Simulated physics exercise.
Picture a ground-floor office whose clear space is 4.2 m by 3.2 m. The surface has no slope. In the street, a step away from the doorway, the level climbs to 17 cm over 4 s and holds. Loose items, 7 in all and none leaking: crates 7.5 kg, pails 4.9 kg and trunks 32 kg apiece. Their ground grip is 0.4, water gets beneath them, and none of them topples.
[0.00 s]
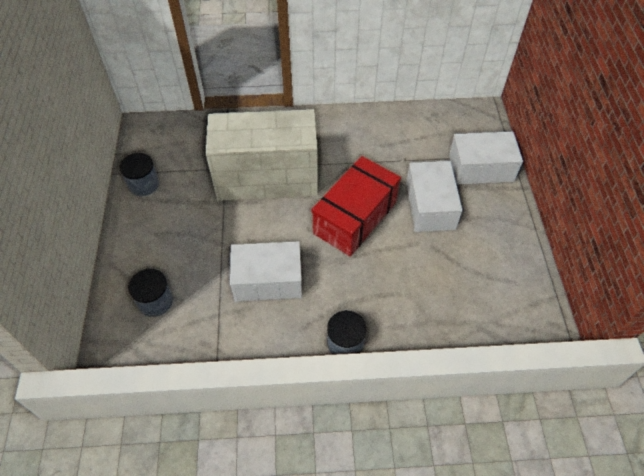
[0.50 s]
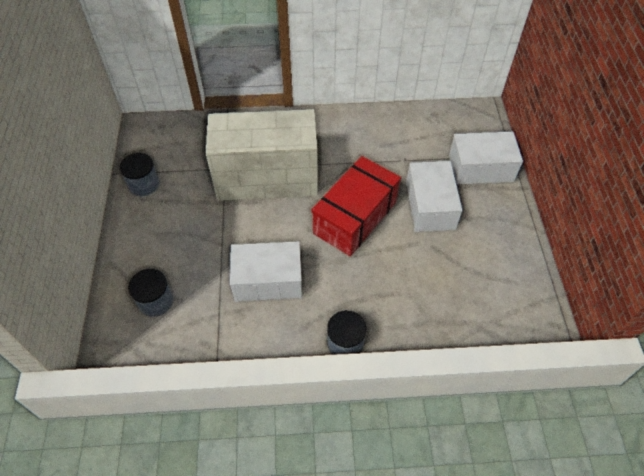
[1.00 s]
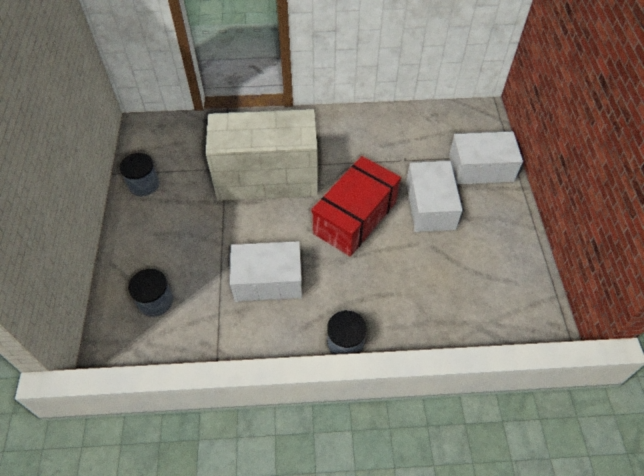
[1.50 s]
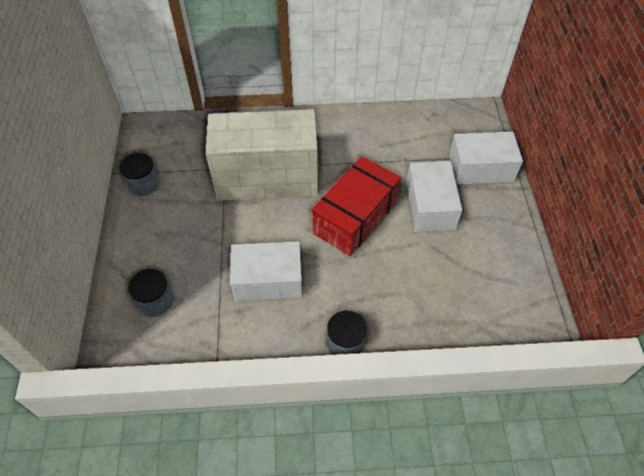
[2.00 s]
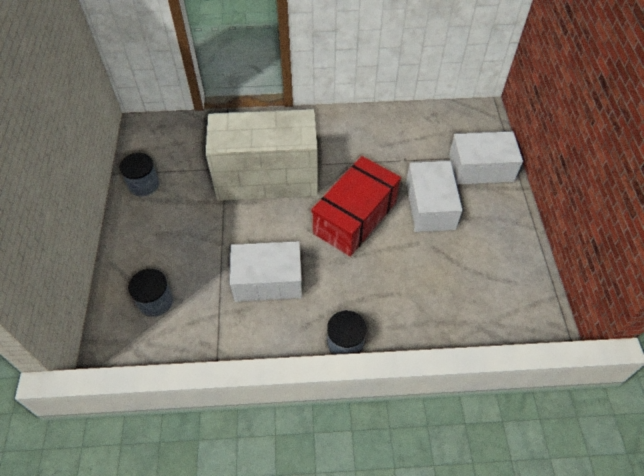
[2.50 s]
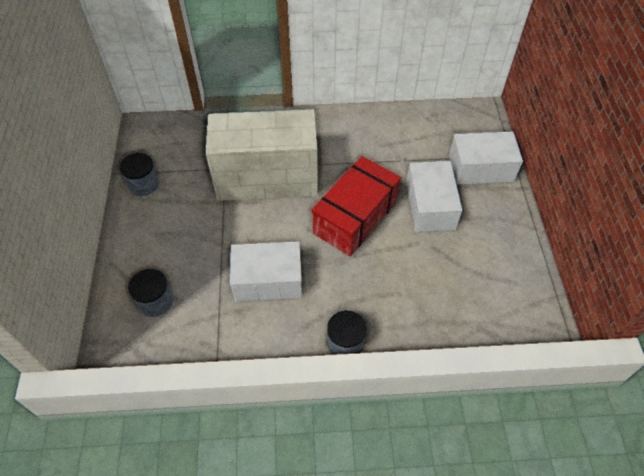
In a walled room seen from above, a red trunk, pale blocks and dark-topped pails stay still on the floor, while the pale paving outside the low front wall and beyond the doorway turns green and remains so.
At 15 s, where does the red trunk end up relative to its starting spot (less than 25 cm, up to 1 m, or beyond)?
Watch - it'll stay nearly still.
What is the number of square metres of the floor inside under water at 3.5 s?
Near 1.5 m2 in all.
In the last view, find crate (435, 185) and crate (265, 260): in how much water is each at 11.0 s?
Around 4 cm and 3 cm.
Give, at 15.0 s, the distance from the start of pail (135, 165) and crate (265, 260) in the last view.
One is off by 120 cm, the other by 80 cm, in the order asked.
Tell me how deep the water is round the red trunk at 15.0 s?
Somewhere close to 7 cm.
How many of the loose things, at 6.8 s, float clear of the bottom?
Tally: 0 of them.
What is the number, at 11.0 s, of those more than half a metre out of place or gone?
I get 3.
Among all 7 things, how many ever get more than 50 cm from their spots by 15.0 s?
It works out to 6.
After 3.5 s the red trunk is near (357, 193), 0.0 m from its start, aground; 0 afloat.
After 6.8 s the red trunk is near (357, 193), 0.0 m from its start, aground; 0 afloat.
After 11.0 s the red trunk is near (357, 193), 0.0 m from its start, aground; 3 afloat.
After 15.0 s the red trunk is near (357, 193), 0.0 m from its start, aground; 5 afloat.
